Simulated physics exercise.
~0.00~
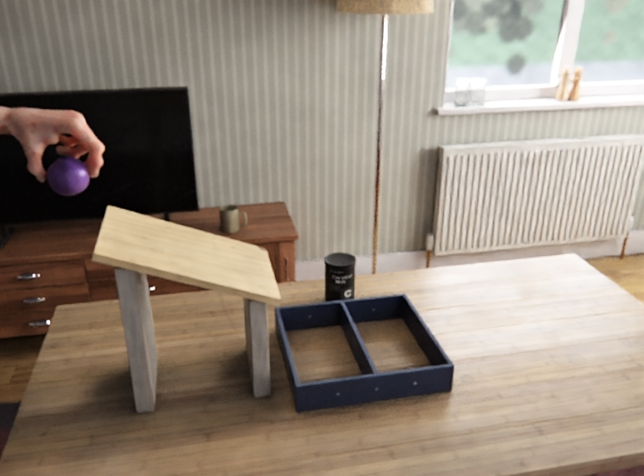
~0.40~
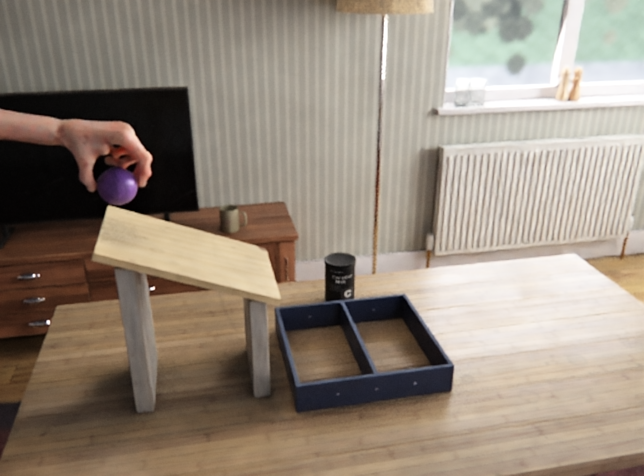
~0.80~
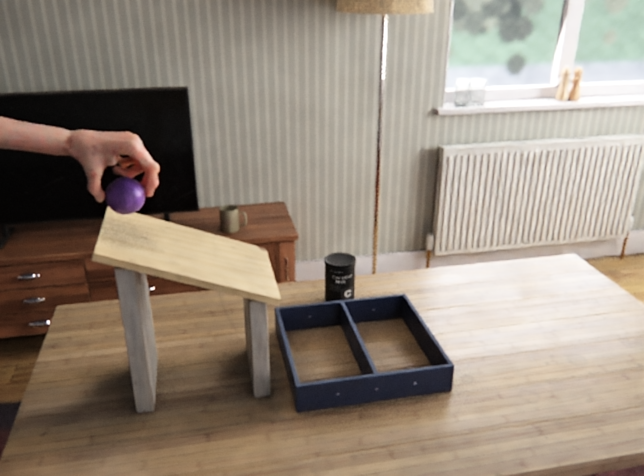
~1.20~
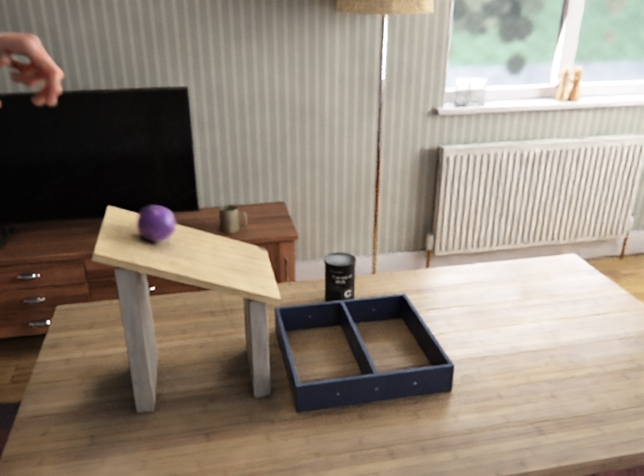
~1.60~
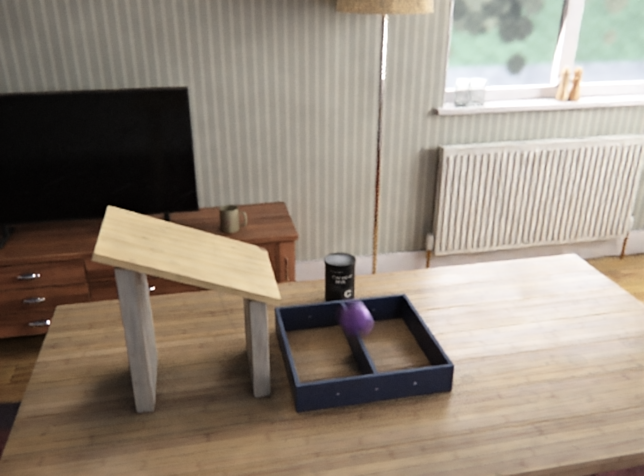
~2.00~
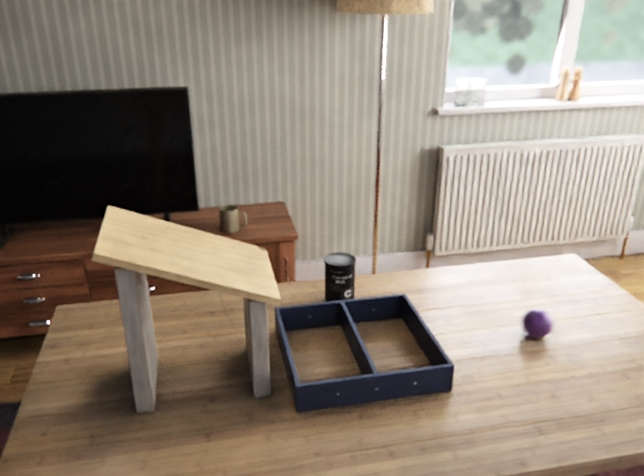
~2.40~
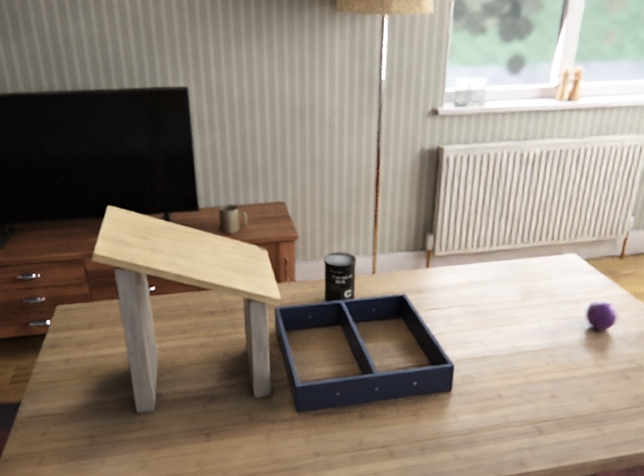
On a wooden table in a living room, a hand lowers a purple ball onto a slanted board and lets go; the ball travels down, passes over the blue two-bay tray beside a black tin, and rolls right across the tabletop, outside both bays.
